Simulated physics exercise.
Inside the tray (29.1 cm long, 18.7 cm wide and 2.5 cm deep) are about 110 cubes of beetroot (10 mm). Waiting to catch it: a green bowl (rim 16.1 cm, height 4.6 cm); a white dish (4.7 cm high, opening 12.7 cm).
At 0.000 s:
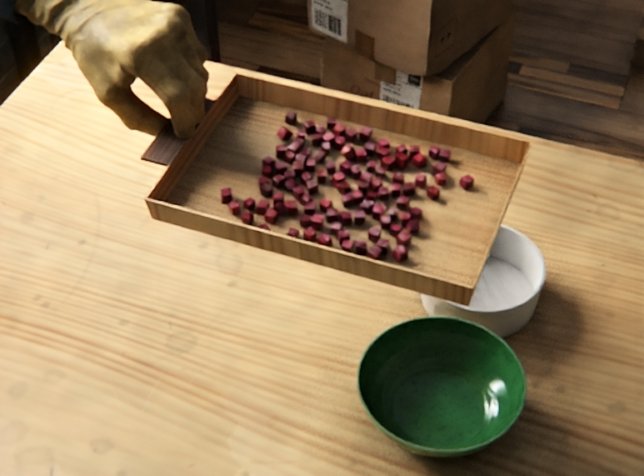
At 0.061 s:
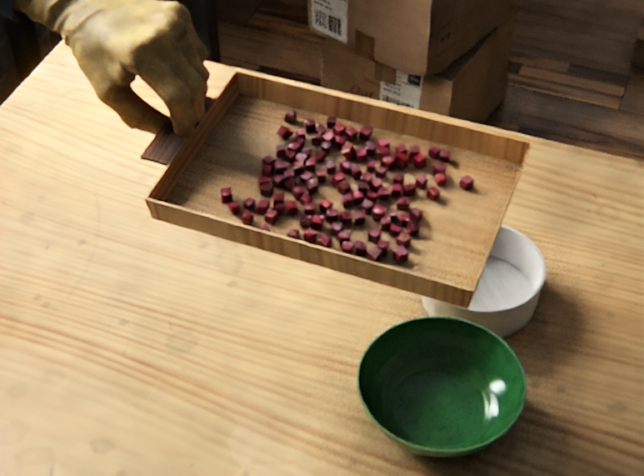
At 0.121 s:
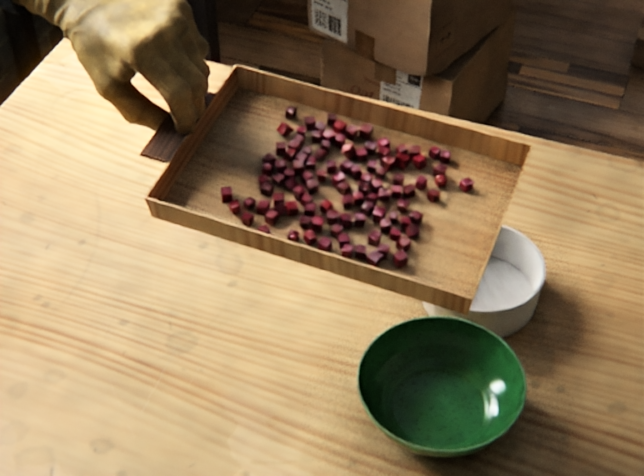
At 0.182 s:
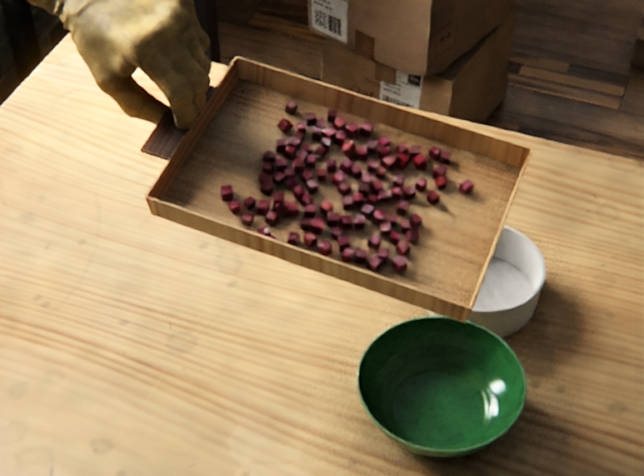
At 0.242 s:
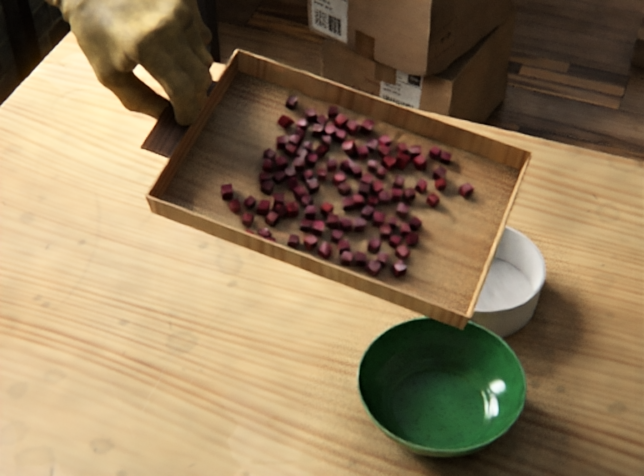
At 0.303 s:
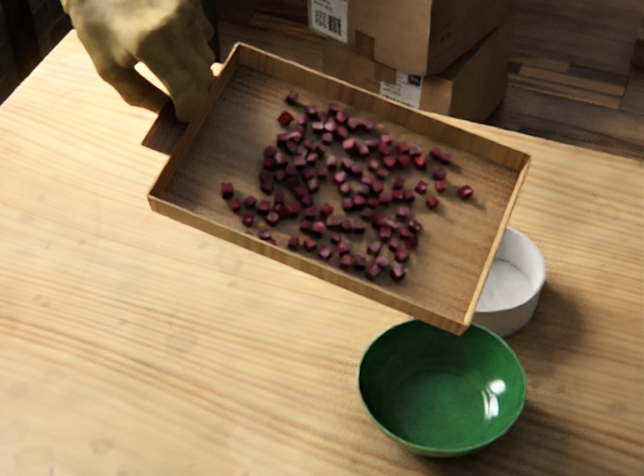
A gloved hand gradually tilts a wooden tray of dark red cubes toward the front right.
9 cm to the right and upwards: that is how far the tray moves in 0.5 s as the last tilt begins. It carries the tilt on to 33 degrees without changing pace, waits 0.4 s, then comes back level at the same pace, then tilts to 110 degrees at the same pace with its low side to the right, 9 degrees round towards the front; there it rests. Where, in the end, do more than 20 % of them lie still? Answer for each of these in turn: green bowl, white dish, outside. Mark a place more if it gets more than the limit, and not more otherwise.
Green bowl: More, white dish: Not more, outside everything: Not more.
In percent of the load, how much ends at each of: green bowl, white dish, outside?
Green bowl 85, white dish 5, outside 10.
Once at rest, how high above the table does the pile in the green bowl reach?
I'd say somewhere near 3.0 centimetres up.
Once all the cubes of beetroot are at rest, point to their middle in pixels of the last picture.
Centre at rest: Approx. (432, 393) px.
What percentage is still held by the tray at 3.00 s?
Load remaining on tray: Approx. 95 %.
Then, at 1.34 s, tilt 19 degrees; tray 100 %; middle of all pieces on or above the table near (395, 265).
After 2.21 s, tilt 27 degrees; tray 100 %; middle of all pieces on or above the table near (490, 264).
After 3.00 s, tilt 76 degrees; tray 95 %; middle of all pieces on or above the table near (455, 298).
Then, at 3.76 s, tilt 110 degrees; tray 5 %, green bowl 85 %, white dish 5 %, outside 5 %; middle of all pieces on or above the table near (436, 377).
At rest (4.7 s), tray 0 %, green bowl 85 %, white dish 5 %, outside 10 %.
